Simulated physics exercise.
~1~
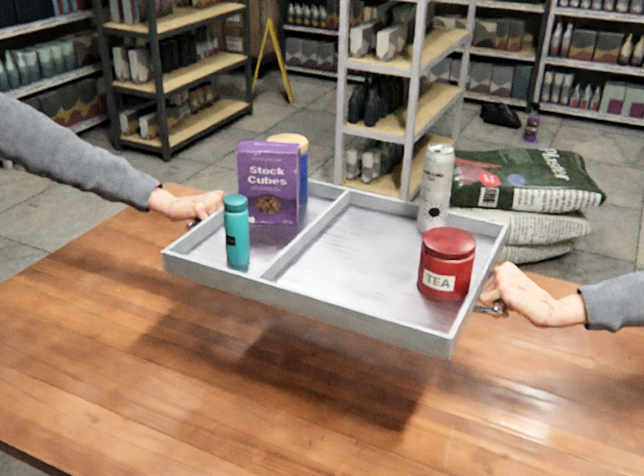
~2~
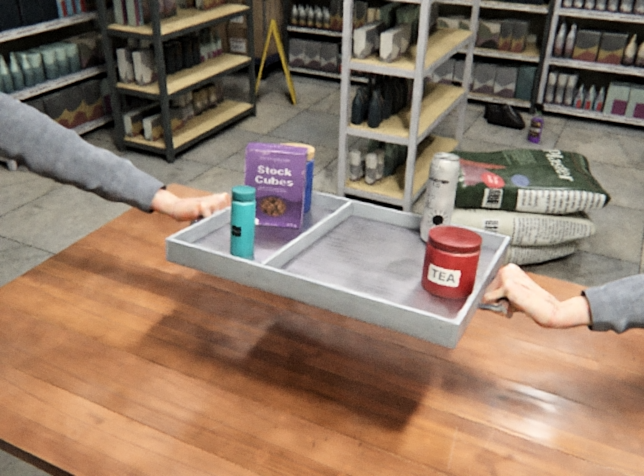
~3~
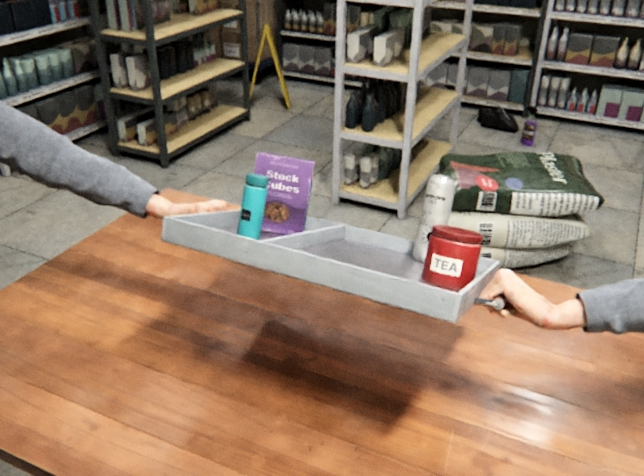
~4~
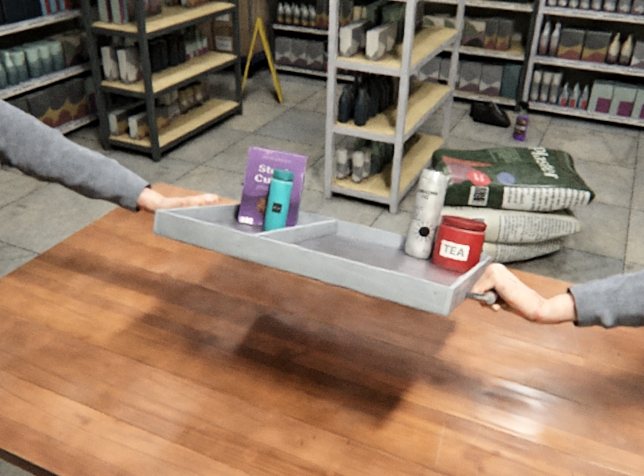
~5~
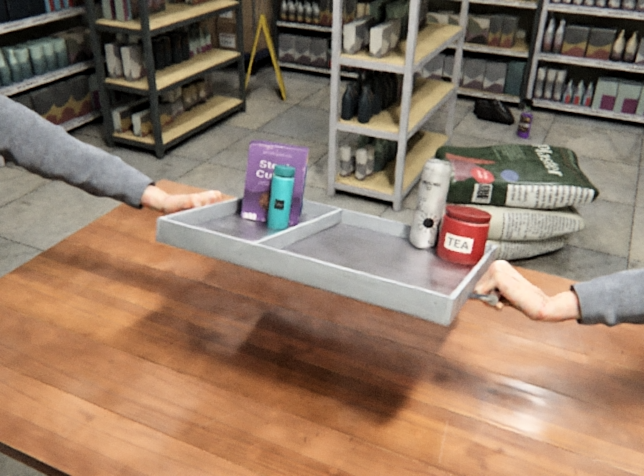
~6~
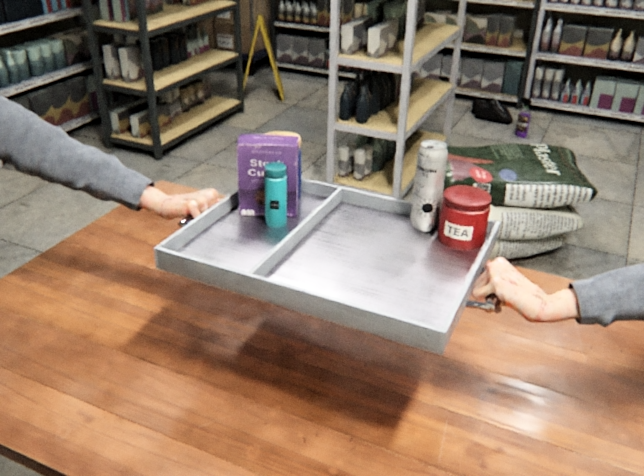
The footage shows two hands holding a divided tray of containers above a wooden table, tipping its far edge down and then levelling it; the red tea jar and turquoise shaker slide away from the viewer, and everything ends upright on the tray.
